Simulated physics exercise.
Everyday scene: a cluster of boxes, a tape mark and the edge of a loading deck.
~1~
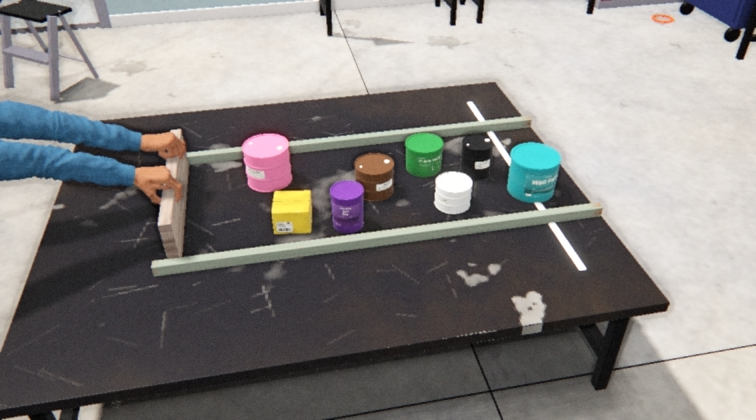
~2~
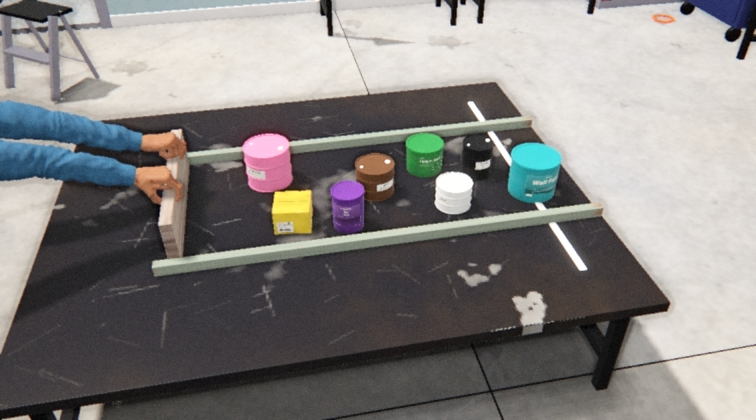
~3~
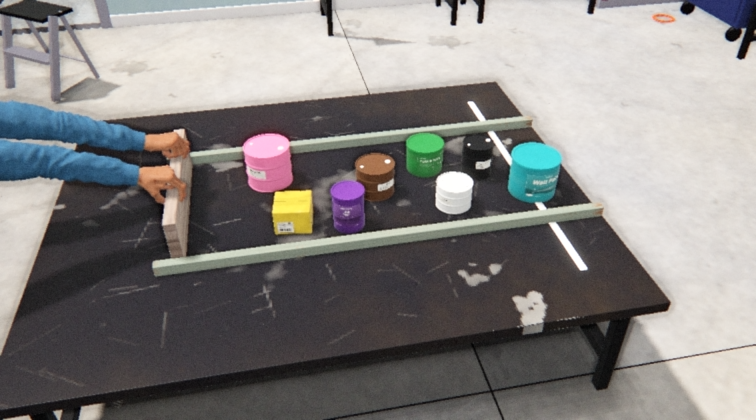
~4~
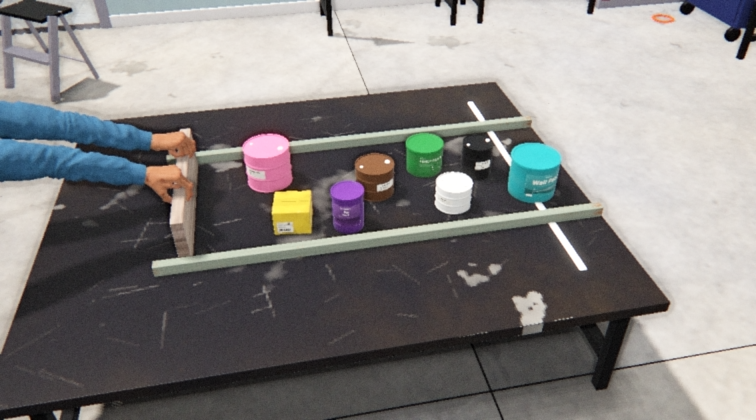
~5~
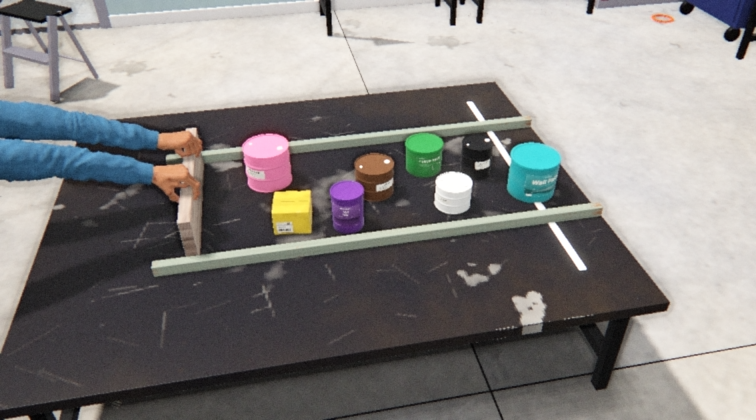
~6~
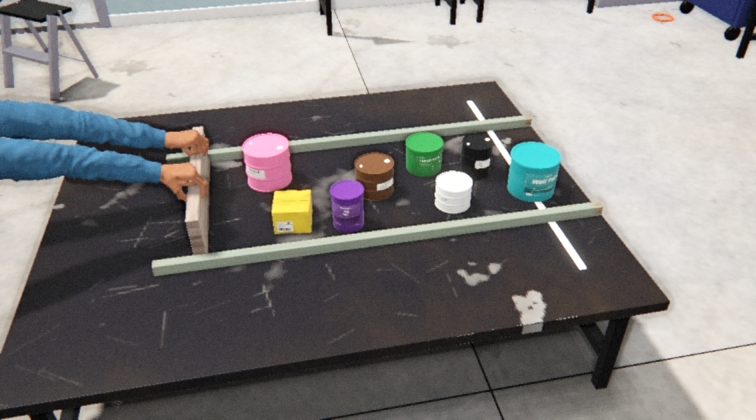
On a dark tabletop between two pale rails, hands slide a plank slightly right toward colourful containers, which stay still.
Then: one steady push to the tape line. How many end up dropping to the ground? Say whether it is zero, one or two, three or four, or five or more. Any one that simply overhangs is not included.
Seems the ones that don't stay up number three or at most four, for sure.
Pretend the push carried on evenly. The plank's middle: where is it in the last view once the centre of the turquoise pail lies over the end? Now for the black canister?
The middle is at (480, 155) when it's the turquoise pail, and at (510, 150) when it's the black canister.
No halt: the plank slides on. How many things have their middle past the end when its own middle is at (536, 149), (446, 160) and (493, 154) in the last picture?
Taking the three positions in turn, the counts come to 5, 0 and 1.
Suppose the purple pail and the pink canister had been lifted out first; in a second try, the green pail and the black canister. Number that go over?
Counts - first: 1; second: 1.
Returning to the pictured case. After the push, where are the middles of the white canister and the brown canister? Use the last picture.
Approximately (577, 172) for one, approximately (536, 156) for the other.
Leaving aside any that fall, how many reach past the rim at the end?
The count is 2.
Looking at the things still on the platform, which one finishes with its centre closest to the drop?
White canister.
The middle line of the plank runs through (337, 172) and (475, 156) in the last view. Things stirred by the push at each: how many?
3 and 8.
Soon after, none off yet; turquoise pail at rest near (533, 172); black canister at rest near (476, 157); white canister at rest near (453, 192).
Then, none off yet; turquoise pail at rest near (533, 172); black canister moved about its own width near (500, 158); white canister moved about its own width near (475, 185).
By the end, the number that fall off is three or four; fallen, green pail, black canister and turquoise pail.
